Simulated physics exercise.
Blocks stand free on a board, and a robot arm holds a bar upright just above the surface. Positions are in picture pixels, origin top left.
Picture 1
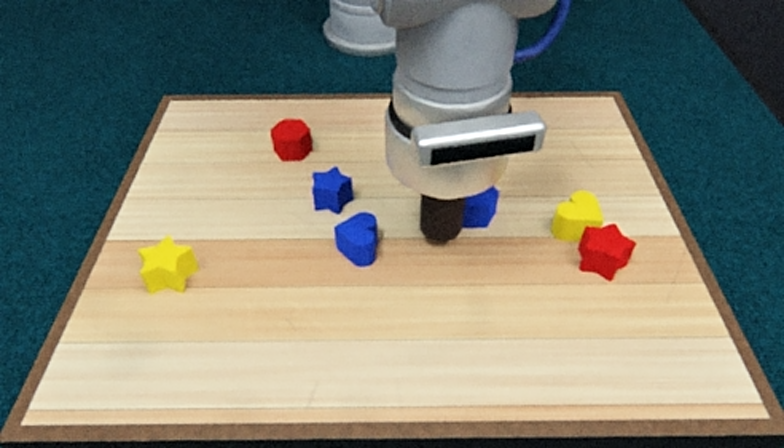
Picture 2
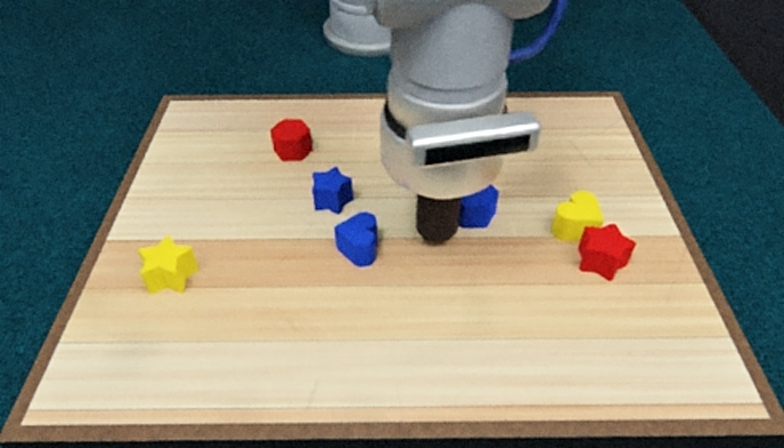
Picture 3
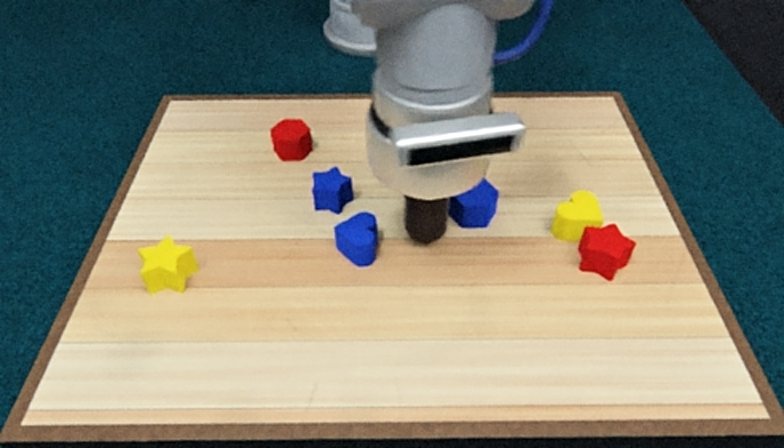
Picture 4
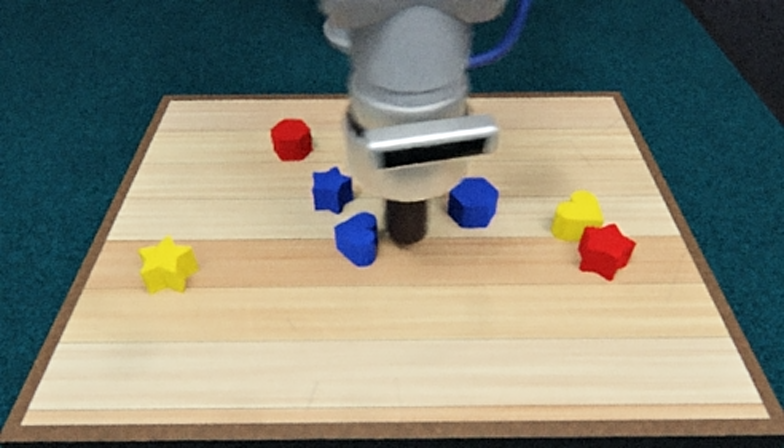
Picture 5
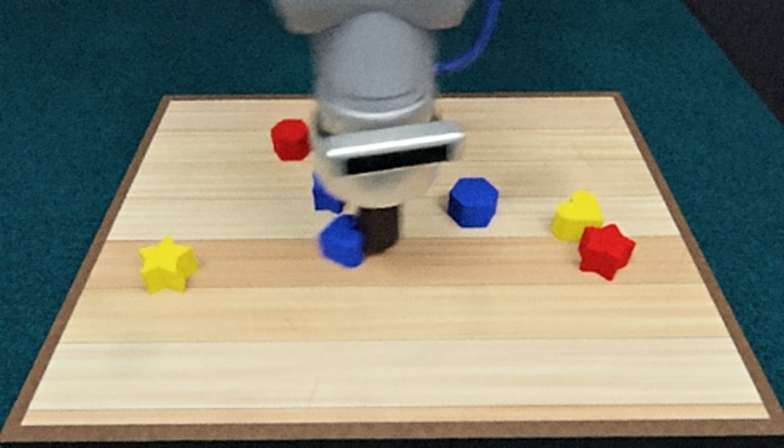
Robot arm moving a dark bar left across a wooden board, then nudging the blue heart block slightly left among scattered blocks.
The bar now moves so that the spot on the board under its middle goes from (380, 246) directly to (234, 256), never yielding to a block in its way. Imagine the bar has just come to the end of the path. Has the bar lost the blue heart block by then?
I'd say no.
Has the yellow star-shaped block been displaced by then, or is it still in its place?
That block ends up displaced.
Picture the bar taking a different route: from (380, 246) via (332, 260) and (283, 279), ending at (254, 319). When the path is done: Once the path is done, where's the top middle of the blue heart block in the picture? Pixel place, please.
Somewhere near (226, 262).
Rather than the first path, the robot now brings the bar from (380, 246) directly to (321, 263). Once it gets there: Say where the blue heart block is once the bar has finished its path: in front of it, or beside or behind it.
The block stays ahead.
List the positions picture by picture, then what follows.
The first frame shows lower end of the bar (441, 228), tops of blocks, yellow star-shaped block (163, 254), blue star-shaped block (330, 179), blue heart block (358, 227).
The second frame shows bar (437, 228), blocks as before.
The third frame shows bar (425, 228), blocks as before.
The fourth frame shows bar (406, 230), blocks as before.
The fifth frame shows bar (380, 236), yellow star-shaped block (163, 254), blue star-shaped block hidden, blue heart block (343, 230).
What follows on the original path. One third of the way, bar (330, 240); blue heart block (291, 234).
Two thirds of the way, bar (279, 243); blue heart block (239, 238).
At the end, bar (231, 246); yellow star-shaped block (150, 260); blue star-shaped block not moved; blue heart block (189, 241).
